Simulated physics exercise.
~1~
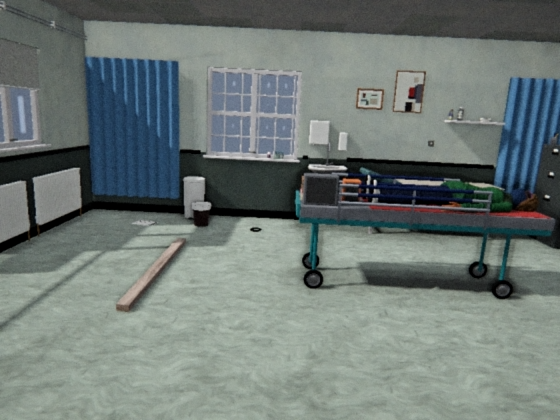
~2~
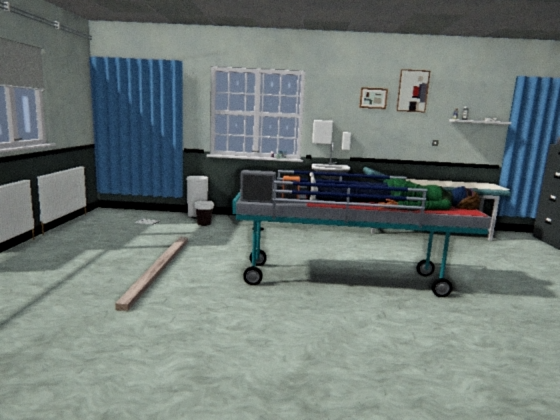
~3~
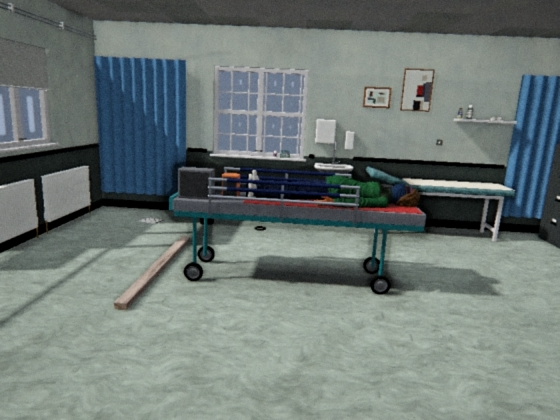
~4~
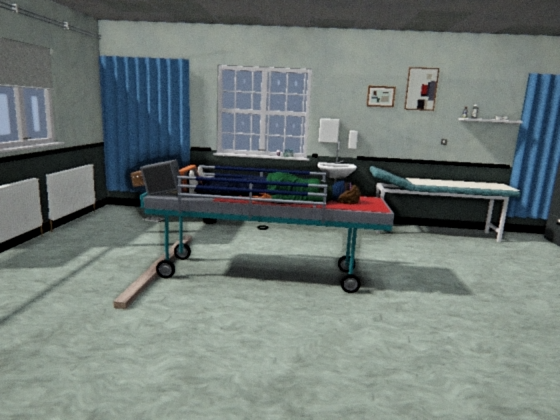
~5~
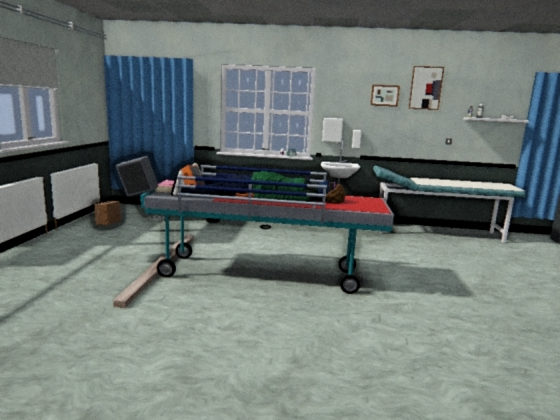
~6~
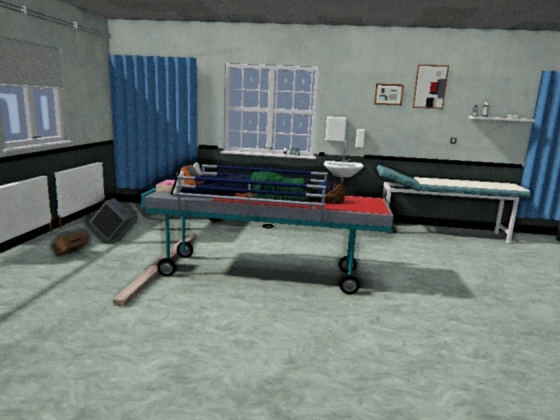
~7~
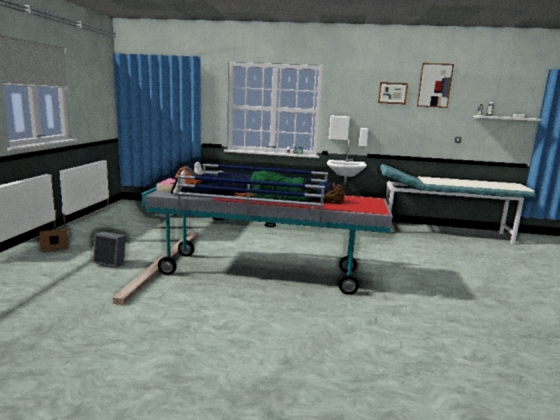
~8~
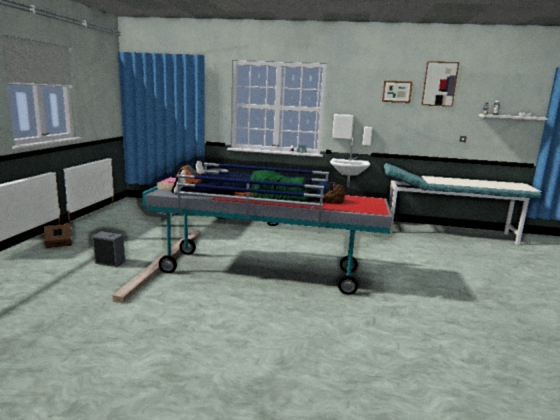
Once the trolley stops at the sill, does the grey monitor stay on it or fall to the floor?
The grey monitor falls to the floor. It tumbles off the left end of the trolley and comes to rest near the wooden sill.
